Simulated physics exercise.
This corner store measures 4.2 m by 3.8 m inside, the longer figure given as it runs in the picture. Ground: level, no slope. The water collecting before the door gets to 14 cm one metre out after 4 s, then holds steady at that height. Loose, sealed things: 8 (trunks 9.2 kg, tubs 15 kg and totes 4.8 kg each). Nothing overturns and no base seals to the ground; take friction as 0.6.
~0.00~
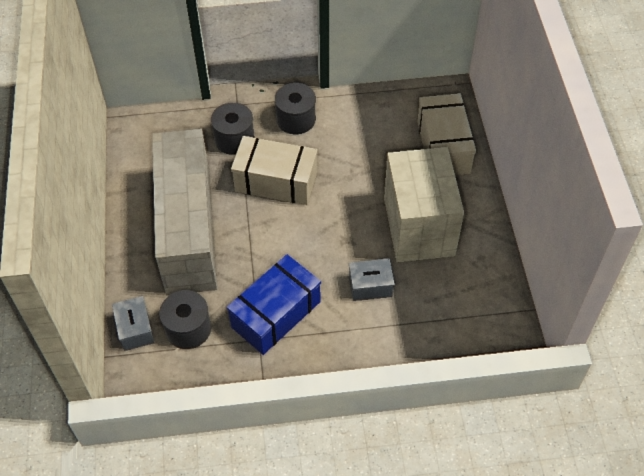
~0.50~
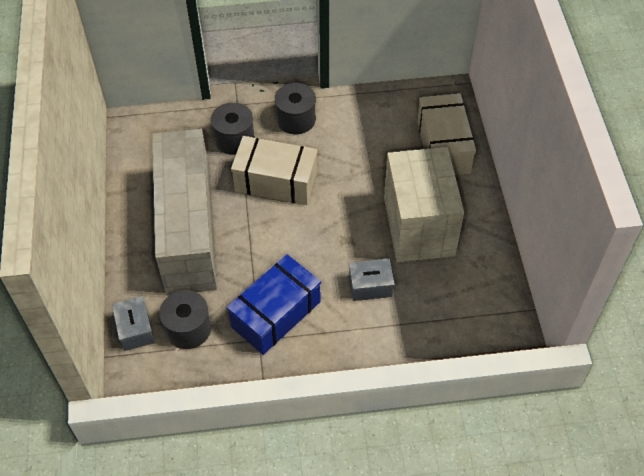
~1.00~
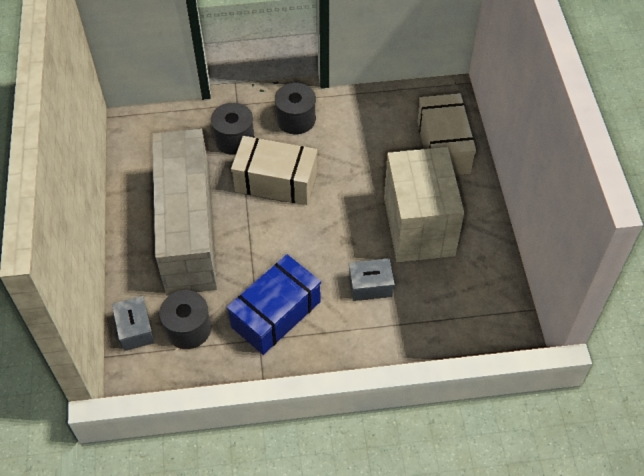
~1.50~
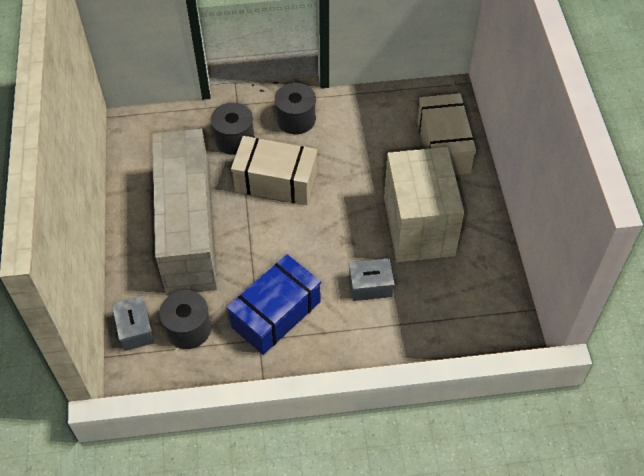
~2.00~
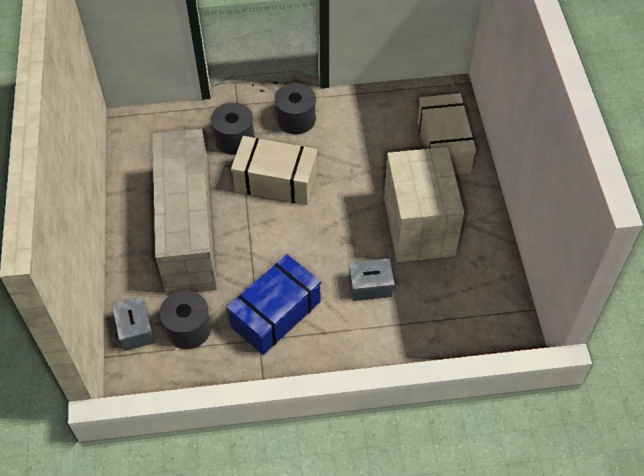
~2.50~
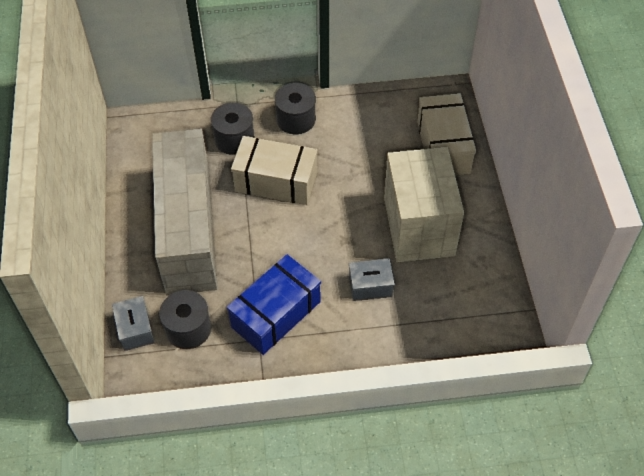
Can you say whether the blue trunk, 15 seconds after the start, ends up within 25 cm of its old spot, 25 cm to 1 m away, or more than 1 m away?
It ends up more than 1 m away.
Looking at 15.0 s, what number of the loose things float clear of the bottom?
The number is 5.
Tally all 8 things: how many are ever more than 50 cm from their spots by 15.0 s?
Count: 5.
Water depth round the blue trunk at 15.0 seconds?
Roughly 10 cm.
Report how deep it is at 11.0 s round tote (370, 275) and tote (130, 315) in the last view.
Some 3 cm at the first, some 8 cm at the second.
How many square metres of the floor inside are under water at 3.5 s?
0.5 m2.
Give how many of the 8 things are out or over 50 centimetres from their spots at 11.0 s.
My count gives 4.
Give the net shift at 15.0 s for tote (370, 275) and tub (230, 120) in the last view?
In that order: 60 cm, 20 cm.
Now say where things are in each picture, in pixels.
In the first picture, the blue trunk at (274, 294), on the bottom; 0.0 m2 under water; 0 of 8 have shifted.
In the second picture, the blue trunk at (274, 294), on the bottom; 0.0 m2 under water; 0 of 8 have shifted.
In the third picture, the blue trunk at (274, 294), on the bottom; water covers 0.0 m2; 0 of 8 have shifted.
In the fourth picture, the blue trunk at (274, 294), on the bottom; 0.0 m2 under water; 0 of 8 have shifted.
In the fifth picture, the blue trunk at (274, 294) rests on the ground; 0.0 m2 under water; 0 of 8 have shifted.
In the sixth picture, the blue trunk at (274, 294) rests on the ground; 0.1 m2 under water; 0 of 8 have shifted.
After 3.5 s the blue trunk is near (274, 294), 0.0 m from its start, aground; 0 afloat.
After 6.8 s the blue trunk is near (274, 294), 0.0 m from its start, aground; 1 afloat.
After 11.0 s the blue trunk is near (310, 354), 0.7 m from its start, afloat; 4 afloat.
After 15.0 s the blue trunk is near (419, 309), 1.3 m from its start, afloat; 5 afloat.
